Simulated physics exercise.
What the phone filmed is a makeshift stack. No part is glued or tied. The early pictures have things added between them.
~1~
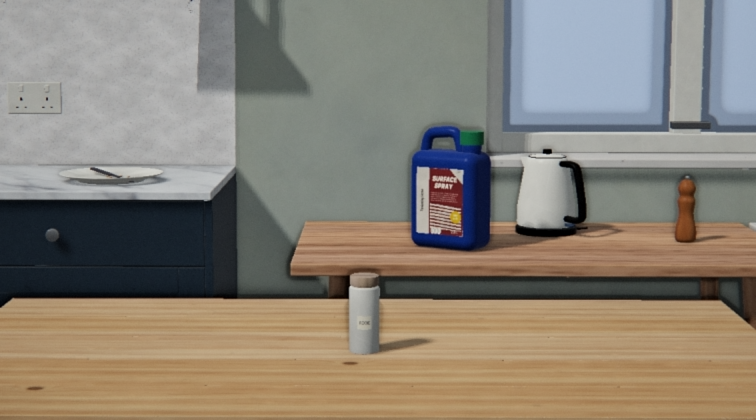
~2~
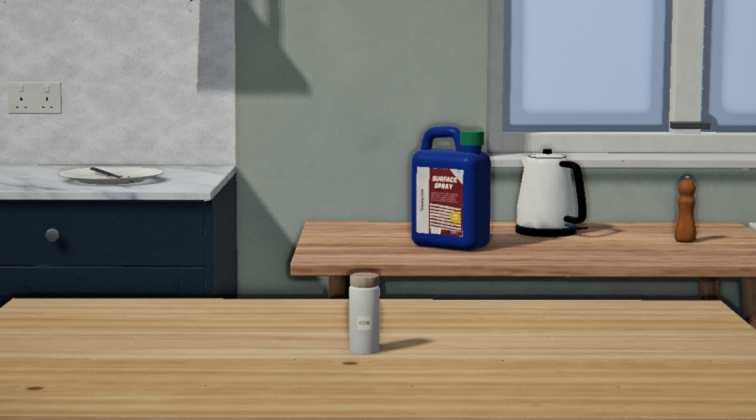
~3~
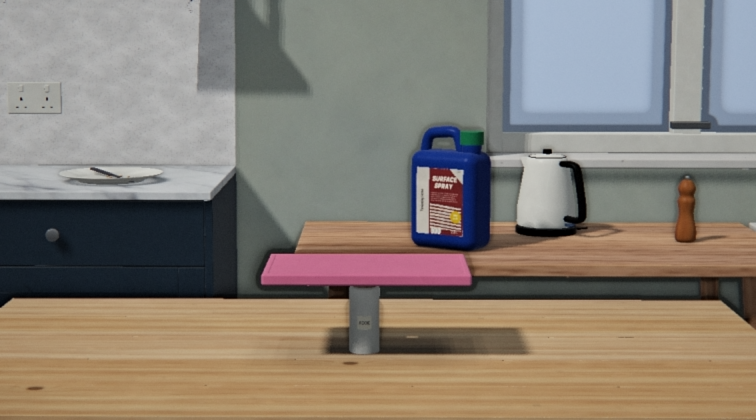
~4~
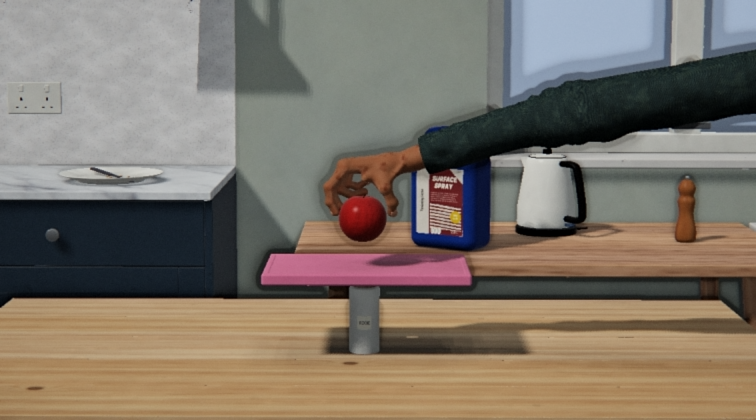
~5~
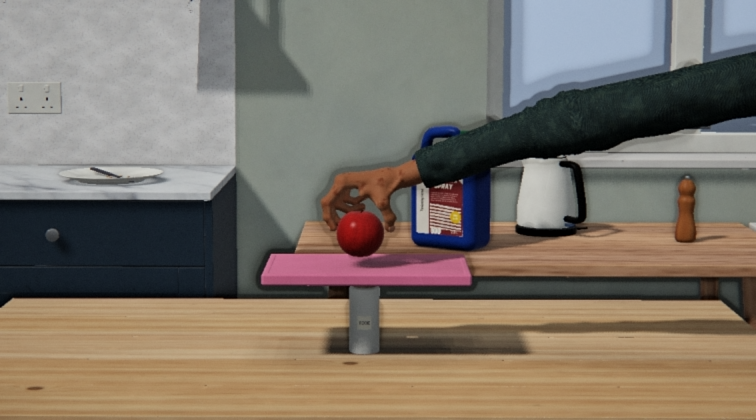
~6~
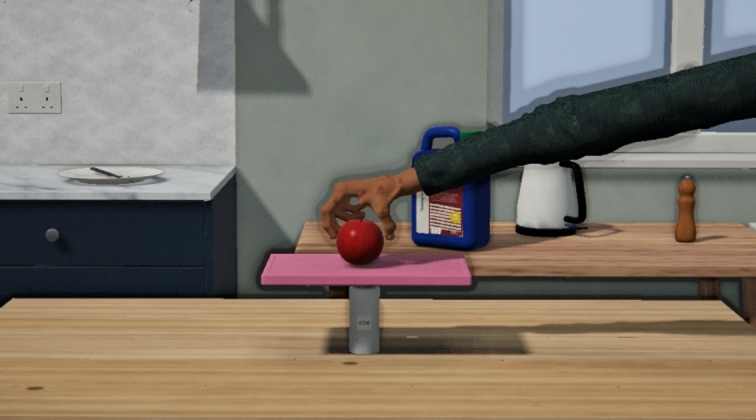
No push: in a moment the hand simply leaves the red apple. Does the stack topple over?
No, the result: No fall.
Then, 0.20 s later than the last frame, all is still.
Then, 0.50 s later than the last frame, red apple resting near (360, 243).
When it is over, all 3 as before. End places, in pixels of the last picture, red apple near (360, 243). The stack keeps its balance.
